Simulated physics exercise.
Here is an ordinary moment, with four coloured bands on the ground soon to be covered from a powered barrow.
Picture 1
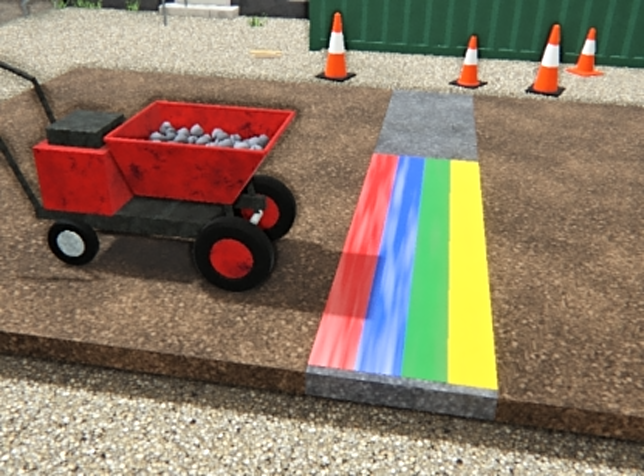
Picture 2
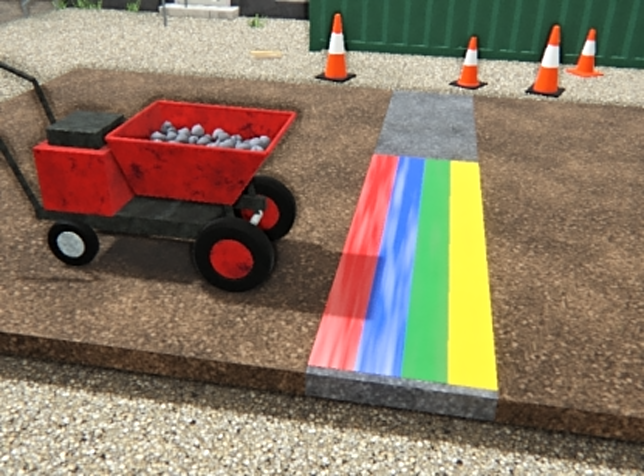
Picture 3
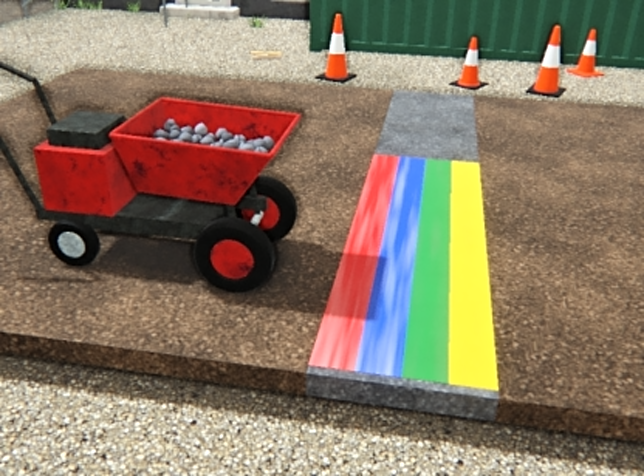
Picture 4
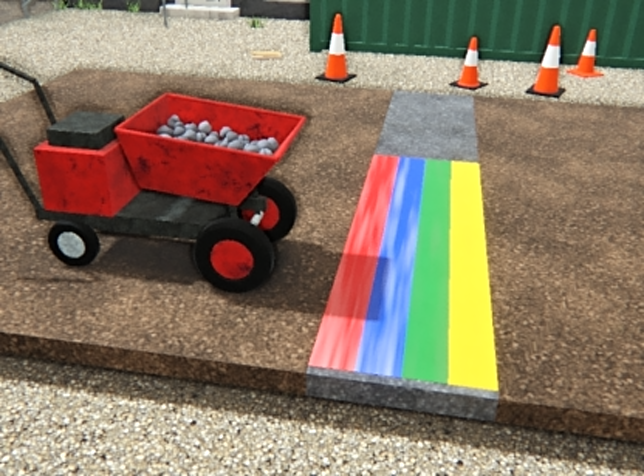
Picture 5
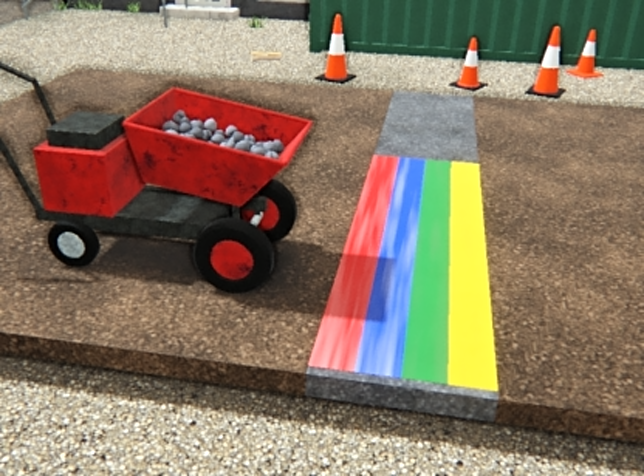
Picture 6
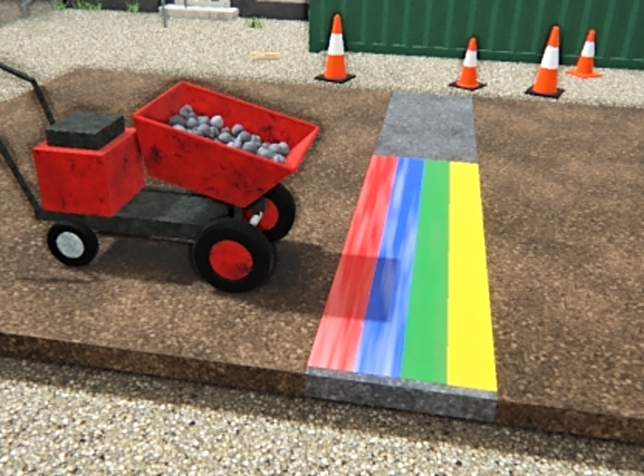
On a patch of brown ground beside four coloured stripes, a red powered barrow stood still with its skip of round grey stones level, then the skip slowly tilted a little to the right.
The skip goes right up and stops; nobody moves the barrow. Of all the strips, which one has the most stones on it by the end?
Most stones end on the blue strip.
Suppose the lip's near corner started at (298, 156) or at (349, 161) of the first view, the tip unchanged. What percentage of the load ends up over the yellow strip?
First spot: 20 %, second spot: 40 %.
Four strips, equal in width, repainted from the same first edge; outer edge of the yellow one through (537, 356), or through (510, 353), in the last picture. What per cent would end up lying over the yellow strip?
Shares in order: Close to 10 %; close to 10 %.
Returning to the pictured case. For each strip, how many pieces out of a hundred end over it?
Split by strip in per cent: Red 15; blue 35; green 25; yellow 10.
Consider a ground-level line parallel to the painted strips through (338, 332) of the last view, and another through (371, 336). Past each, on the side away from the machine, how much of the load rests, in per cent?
Respectively 90 and 70 %.
Soon after the last picture, skip tipped steeply; all in the skip.
A little later, skip tipped right over; most in the skip; a stray few over the red strip; about a quarter over the blue strip; a stray few over the green strip.
Later still, skip tipped right over; a small part in the skip; a small part over the red strip; about a third over the blue strip; about a quarter over the green strip; a small part over the yellow strip; a small part off the paint.
At rest, skip tipped right over; a small part in the skip; a small part over the red strip; about a third over the blue strip; about a quarter over the green strip; a small part over the yellow strip; a small part off the paint.
